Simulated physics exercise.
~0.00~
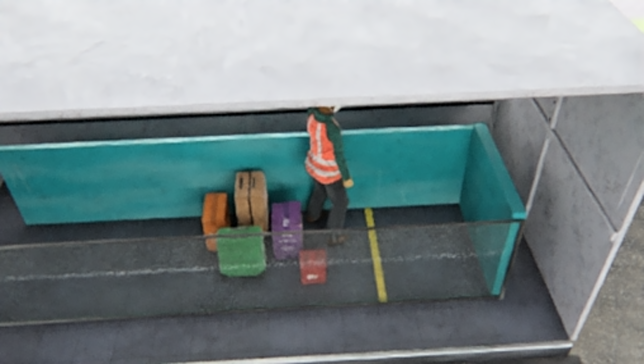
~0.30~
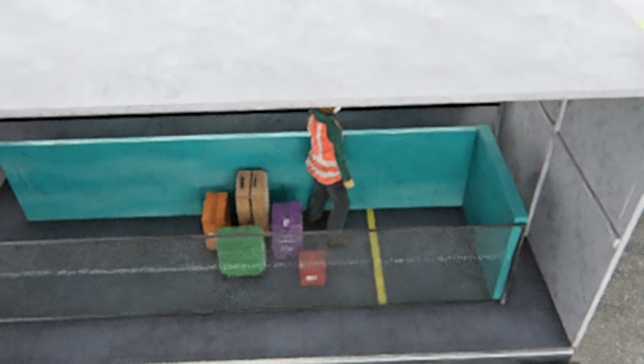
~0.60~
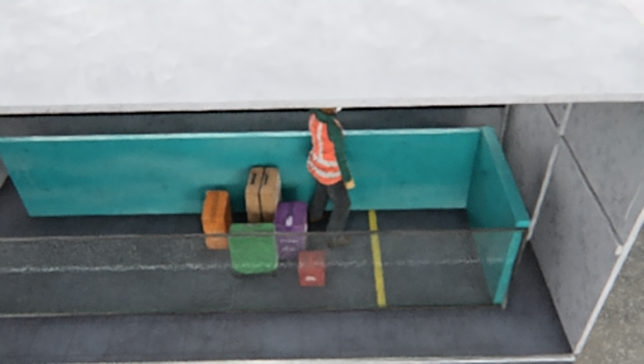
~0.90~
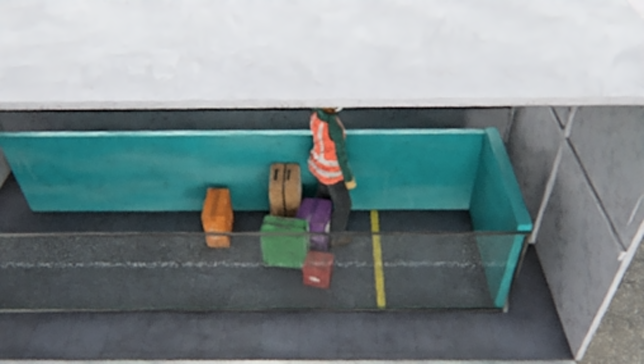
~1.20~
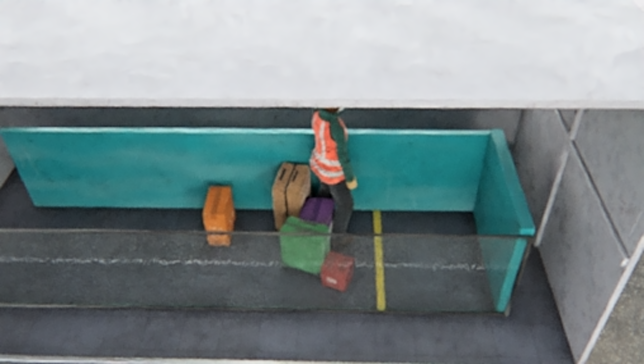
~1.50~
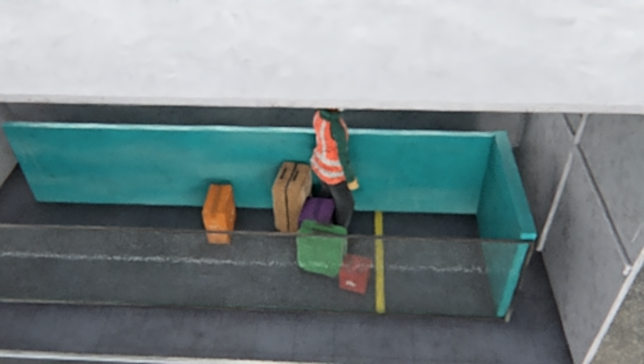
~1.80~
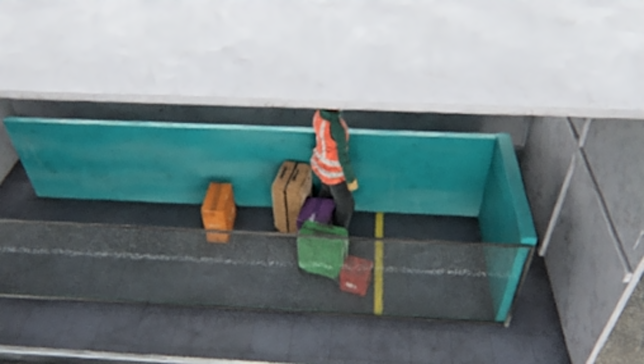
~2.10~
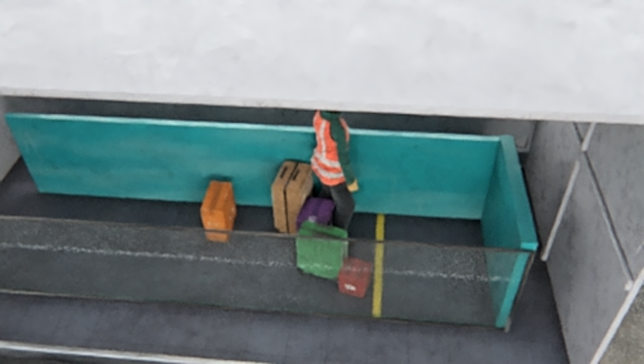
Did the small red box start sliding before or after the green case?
The red box started sliding after the green case, which was already moving right while the red box was still in place.
